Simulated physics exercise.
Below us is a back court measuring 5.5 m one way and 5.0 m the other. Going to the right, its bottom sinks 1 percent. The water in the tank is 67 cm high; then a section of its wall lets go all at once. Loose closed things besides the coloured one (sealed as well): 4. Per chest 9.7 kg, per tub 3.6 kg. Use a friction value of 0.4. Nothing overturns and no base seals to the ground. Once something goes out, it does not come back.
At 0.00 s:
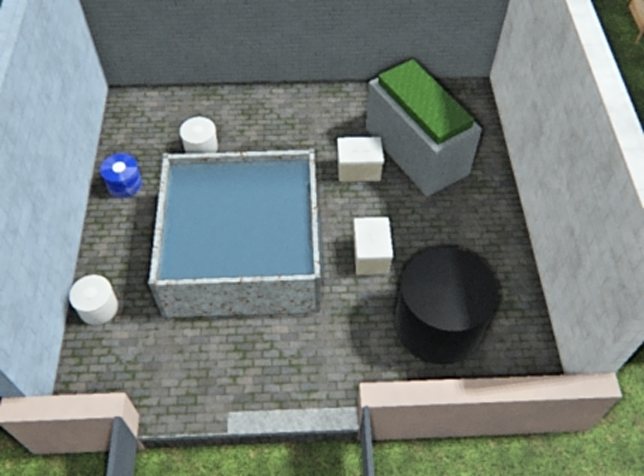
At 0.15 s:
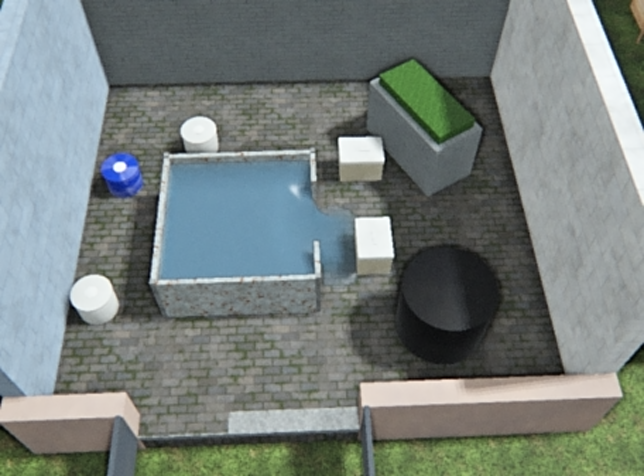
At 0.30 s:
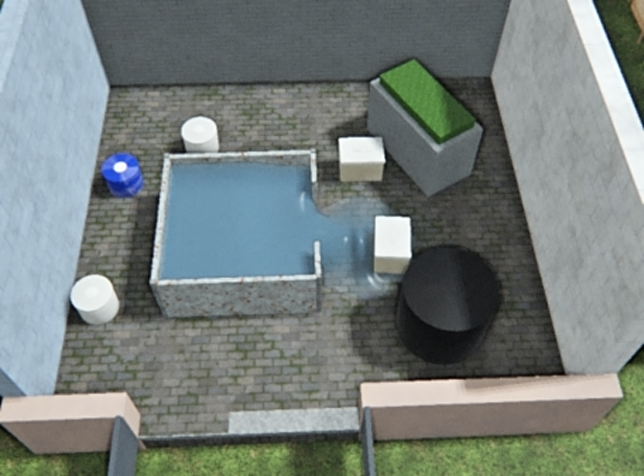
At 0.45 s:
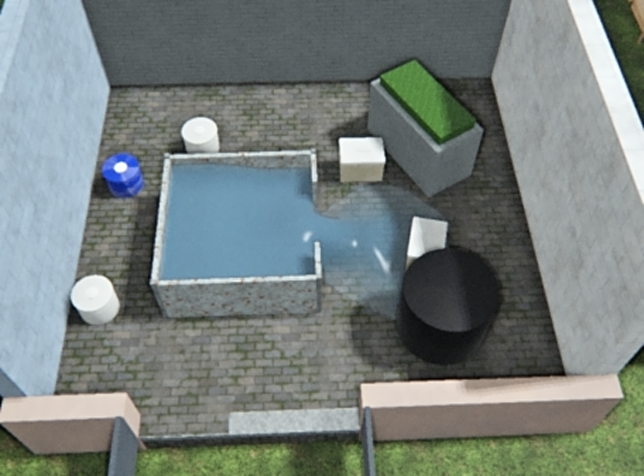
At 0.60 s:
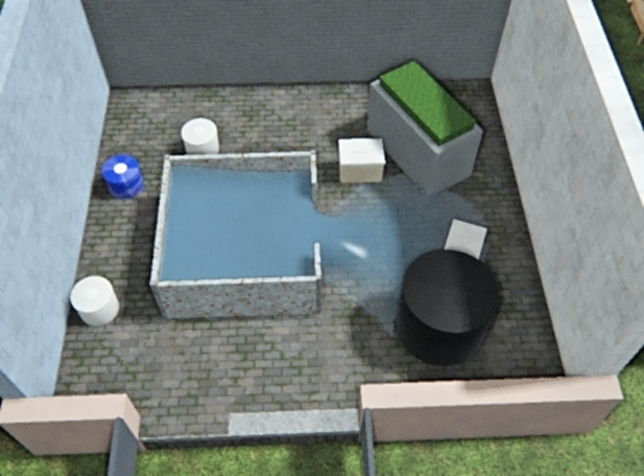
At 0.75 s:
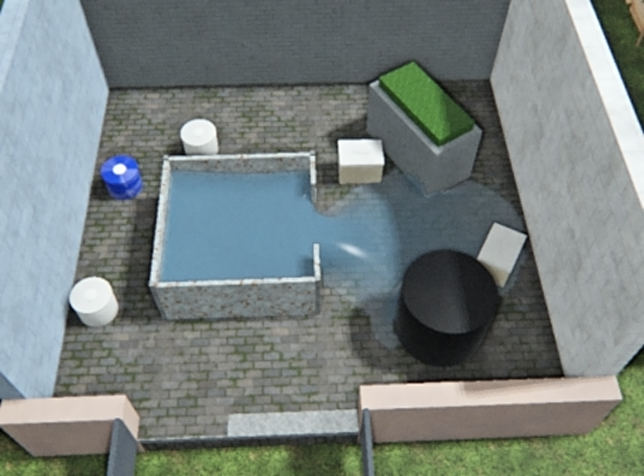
A walled court held a stone tank whose right side opened, letting water spread across the paving and push one white box rightward past the big black cylinder, while the blue tub stayed put.
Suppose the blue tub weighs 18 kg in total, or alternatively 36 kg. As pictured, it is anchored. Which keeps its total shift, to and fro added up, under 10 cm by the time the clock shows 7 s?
I expect the lighter figure to be plenty.
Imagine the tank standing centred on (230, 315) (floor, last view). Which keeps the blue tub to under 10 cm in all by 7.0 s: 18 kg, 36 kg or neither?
Lab note - in that case: Lighter mass suffices.
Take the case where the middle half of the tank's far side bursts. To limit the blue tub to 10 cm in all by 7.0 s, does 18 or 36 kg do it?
Then both masses fall short.
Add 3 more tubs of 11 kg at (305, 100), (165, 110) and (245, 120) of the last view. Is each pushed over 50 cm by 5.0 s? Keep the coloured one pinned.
Results, in sequence: Exceeded / not exceeded / not exceeded.
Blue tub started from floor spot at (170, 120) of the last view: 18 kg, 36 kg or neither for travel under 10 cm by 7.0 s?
Short version: The lighter already works.
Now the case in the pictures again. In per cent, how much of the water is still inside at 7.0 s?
Still held: Near 96 %.
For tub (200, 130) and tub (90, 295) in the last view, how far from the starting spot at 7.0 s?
80 cm and 60 cm.
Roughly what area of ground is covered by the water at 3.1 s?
About 17 m2.
After 1.4 s the blue tub would be 0 cm from its start with 18 kg and 0 cm from its start with 36 kg; 0 cm of water round it then.
After 3.1 s the blue tub would be 0 cm from its start with 18 kg and 0 cm from its start with 36 kg; 0 cm of water round it then.
After 4.9 s the blue tub would be 0 cm from its start with 18 kg and 0 cm from its start with 36 kg; 0 cm of water round it then.
After 7.0 s the blue tub would be 0 cm from its start with 18 kg and 0 cm from its start with 36 kg; 7 cm of water round it then.
